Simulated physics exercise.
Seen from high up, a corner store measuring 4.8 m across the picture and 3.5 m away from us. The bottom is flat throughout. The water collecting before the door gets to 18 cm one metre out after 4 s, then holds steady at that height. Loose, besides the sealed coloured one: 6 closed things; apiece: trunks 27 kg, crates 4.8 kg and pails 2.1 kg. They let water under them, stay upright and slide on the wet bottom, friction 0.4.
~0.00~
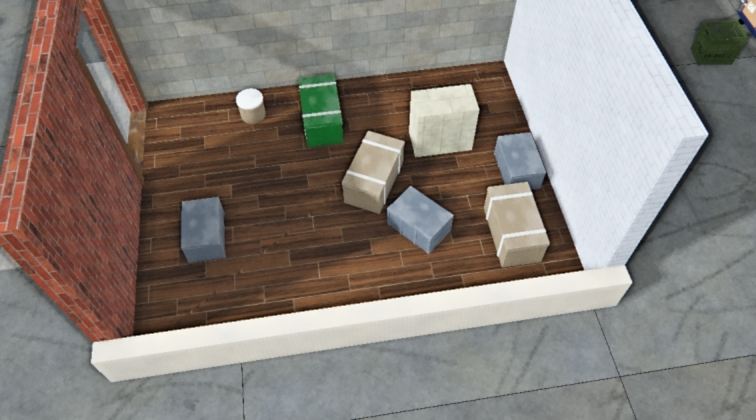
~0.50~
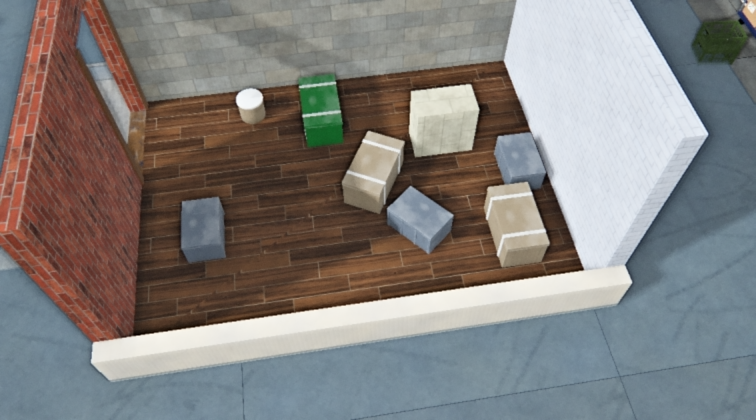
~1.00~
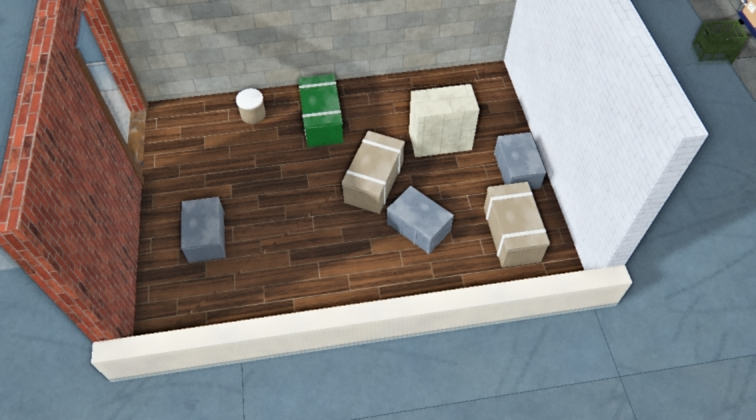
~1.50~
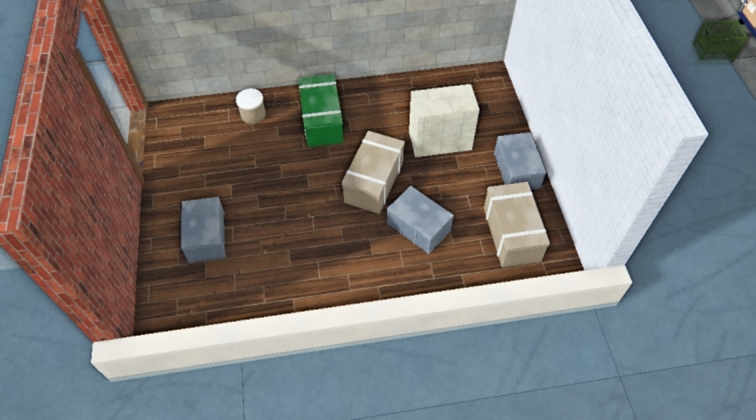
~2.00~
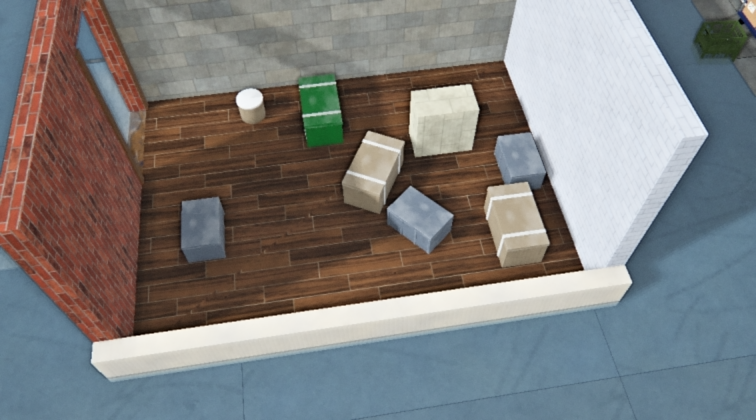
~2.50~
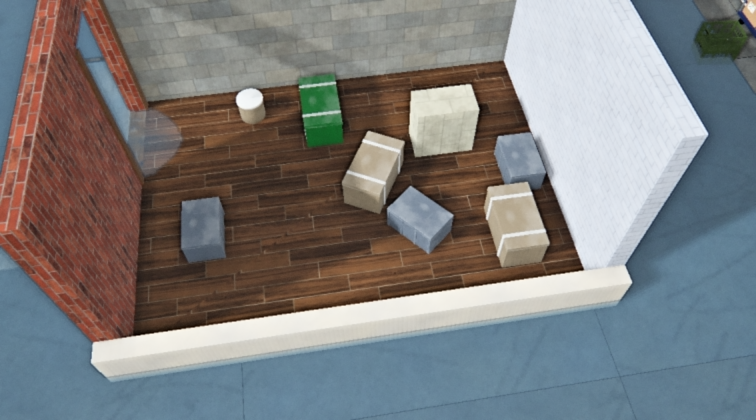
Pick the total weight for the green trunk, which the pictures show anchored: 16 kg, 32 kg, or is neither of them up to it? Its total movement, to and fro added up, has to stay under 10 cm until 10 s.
Neither is up to it.
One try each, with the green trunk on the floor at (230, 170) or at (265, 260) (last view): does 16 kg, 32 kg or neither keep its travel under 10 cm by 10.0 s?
Note, in order: None OK; both OK.
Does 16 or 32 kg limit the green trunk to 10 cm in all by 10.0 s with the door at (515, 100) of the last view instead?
Note: Neither mass keeps it.
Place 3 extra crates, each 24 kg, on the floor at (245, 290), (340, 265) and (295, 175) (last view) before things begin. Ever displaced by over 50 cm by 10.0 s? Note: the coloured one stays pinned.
In that order: Less, less, past it.
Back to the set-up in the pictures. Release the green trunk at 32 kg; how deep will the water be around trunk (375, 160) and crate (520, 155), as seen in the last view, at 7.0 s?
Depth approx. 4 cm / 0 cm.
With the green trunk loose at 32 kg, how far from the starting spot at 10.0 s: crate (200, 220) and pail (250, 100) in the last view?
0 cm and 300 cm respectively.
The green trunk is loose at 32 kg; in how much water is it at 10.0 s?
About 7 cm.
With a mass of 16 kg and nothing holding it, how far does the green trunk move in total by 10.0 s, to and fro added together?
Total path: Approx. 250 cm.
After 3.5 s the green trunk would be 0 cm from its start with 16 kg and 0 cm from its start with 32 kg; 0 cm of water round it then.
After 4.5 s the green trunk would be 3 cm from its start with 16 kg and 0 cm from its start with 32 kg; 3 cm of water round it then.
After 7.0 s the green trunk would be 150 cm from its start with 16 kg and 82 cm from its start with 32 kg; 5 cm of water round it then.
After 10.0 s the green trunk would be 207 cm from its start with 16 kg and 97 cm from its start with 32 kg; 7 cm of water round it then.
